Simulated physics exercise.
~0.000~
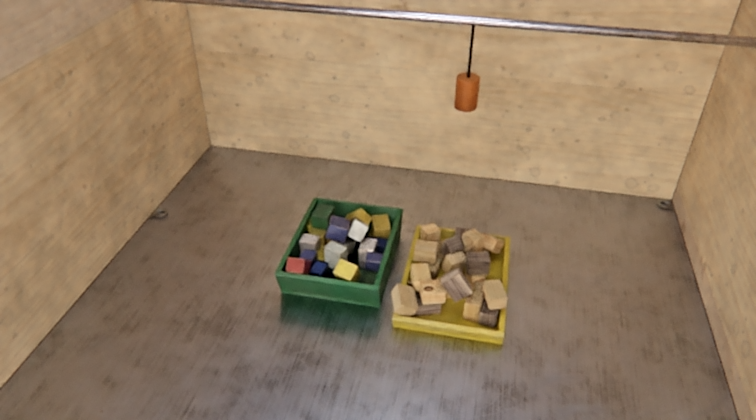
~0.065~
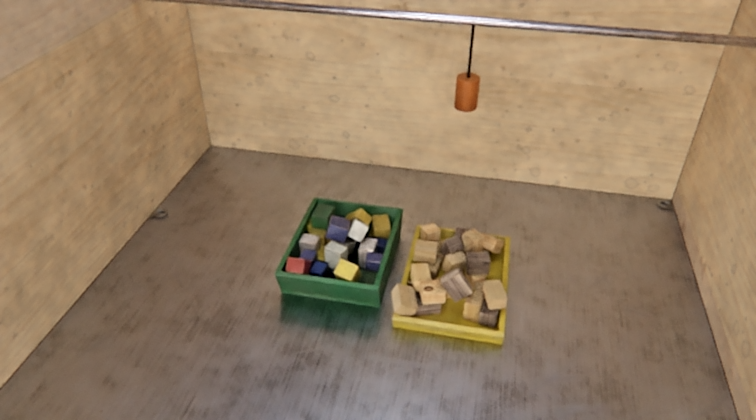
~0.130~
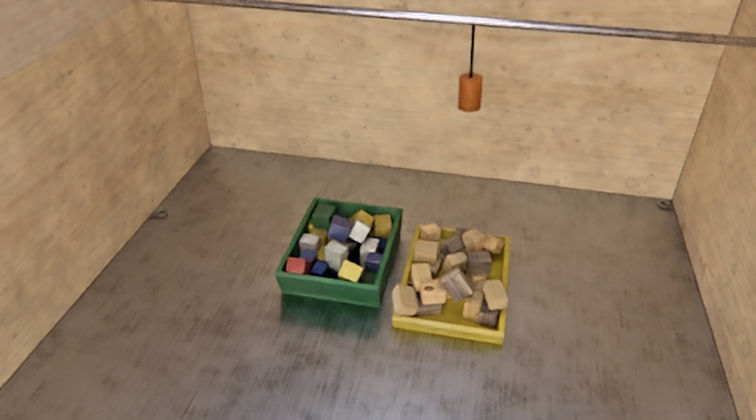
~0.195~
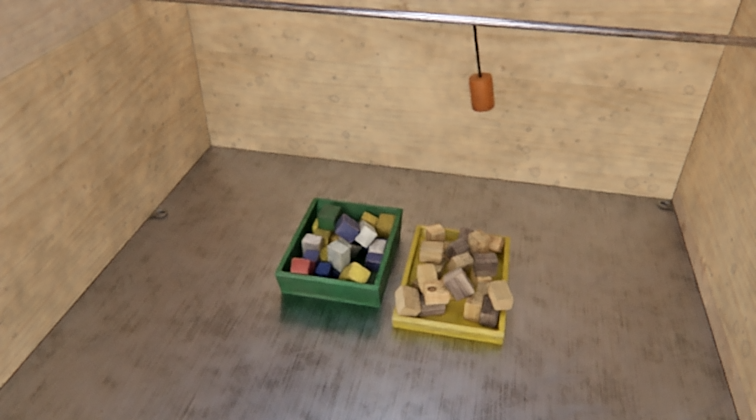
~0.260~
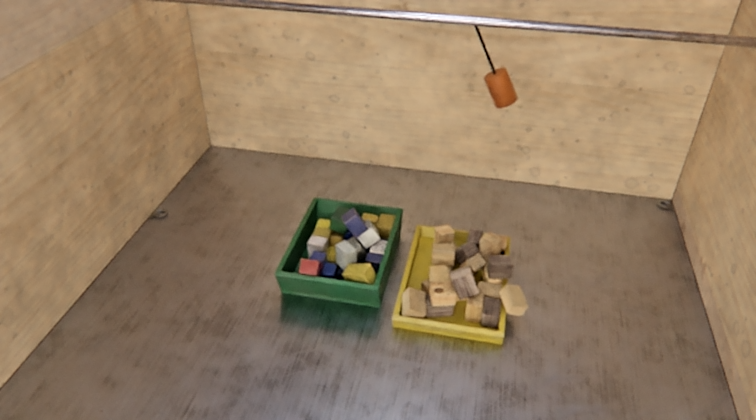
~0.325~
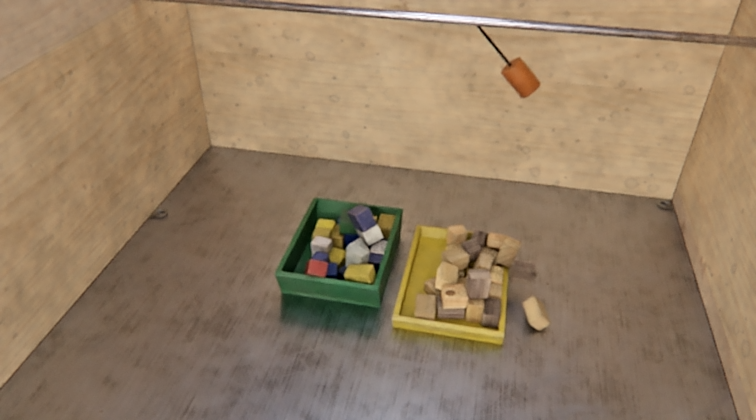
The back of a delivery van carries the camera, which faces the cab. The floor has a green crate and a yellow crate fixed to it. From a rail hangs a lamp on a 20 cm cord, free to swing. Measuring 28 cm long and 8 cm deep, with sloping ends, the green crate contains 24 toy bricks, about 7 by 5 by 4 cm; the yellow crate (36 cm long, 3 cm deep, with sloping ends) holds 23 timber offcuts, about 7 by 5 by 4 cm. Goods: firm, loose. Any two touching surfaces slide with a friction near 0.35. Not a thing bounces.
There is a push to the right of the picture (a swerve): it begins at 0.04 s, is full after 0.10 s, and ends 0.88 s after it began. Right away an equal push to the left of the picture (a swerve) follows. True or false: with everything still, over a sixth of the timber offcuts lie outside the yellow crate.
True.
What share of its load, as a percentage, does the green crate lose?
Loss for the green crate - 10 per cent.
After 0.66 s, 1 of 24 out of the green crate and 4 of 23 out of the yellow crate.
After 1.07 s, 1 of 24 out of the green crate and 4 of 23 out of the yellow crate.
After 1.65 s, 2 of 24 out of the green crate and 8 of 23 out of the yellow crate.
Outcome (at 2.40 s), 2 of 24 out of the green crate and 8 of 23 out of the yellow crate. Asked share, 8 of 23, 35 per cent.
